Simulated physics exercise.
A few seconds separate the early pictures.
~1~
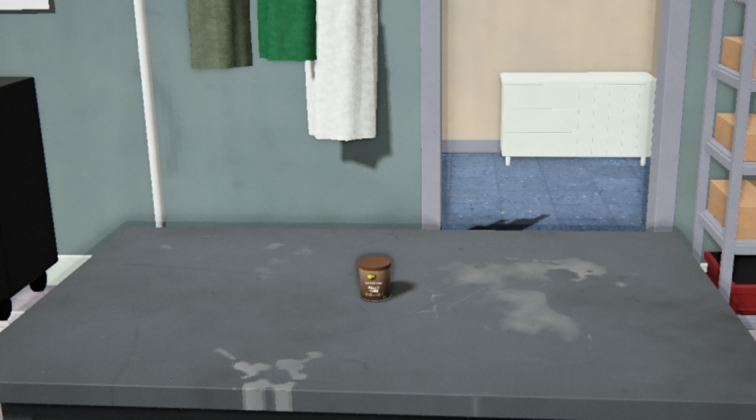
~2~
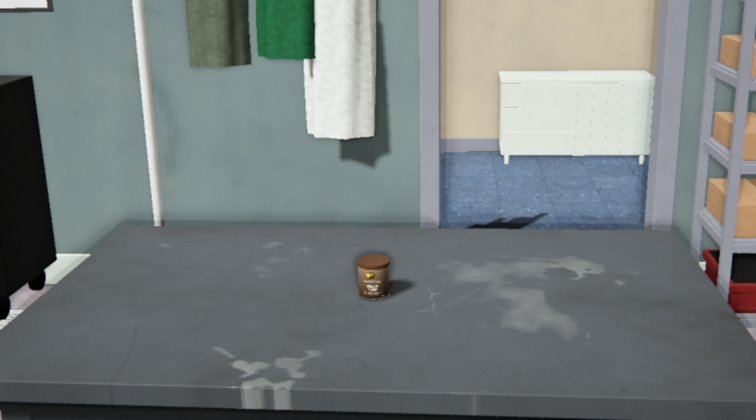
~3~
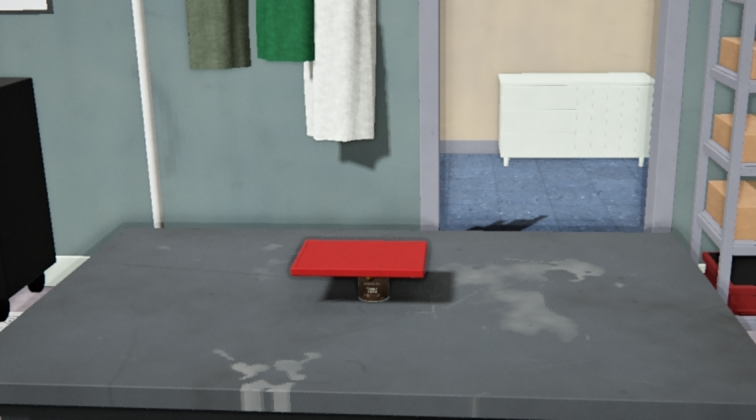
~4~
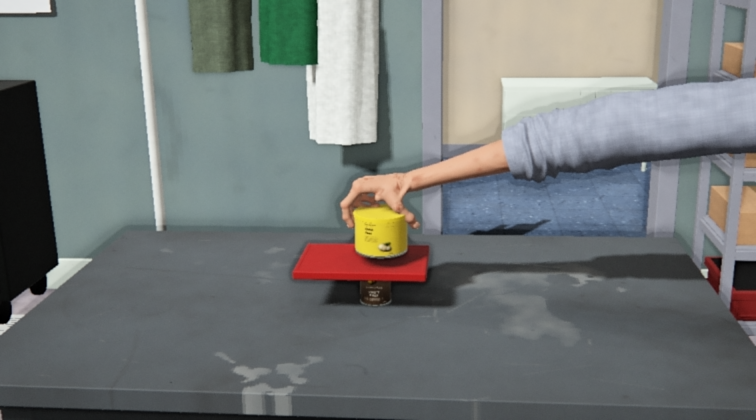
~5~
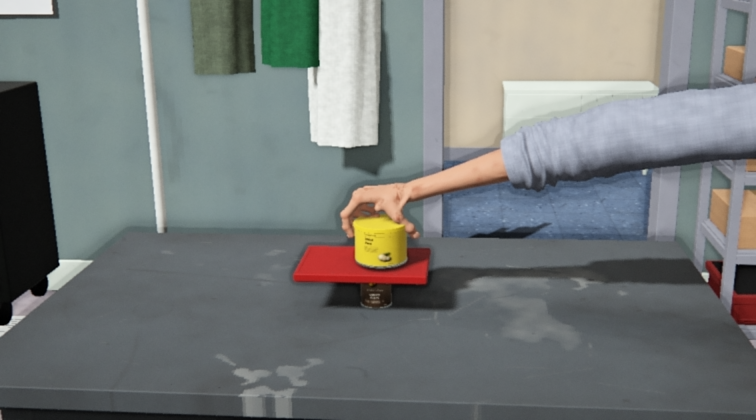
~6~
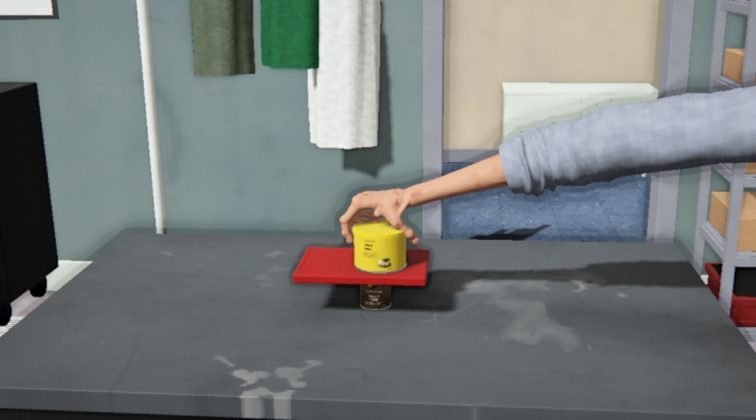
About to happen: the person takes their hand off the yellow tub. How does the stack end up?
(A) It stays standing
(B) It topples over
It stays standing (A).
Then, 0.80 s past the last view, nothing moves.
Then, 1.70 s past the last view, yellow tub resting near (380, 247).
Finally, all 3 still in place. Final places as the last picture's camera would see them, yellow tub near (380, 247). The stack stays up.
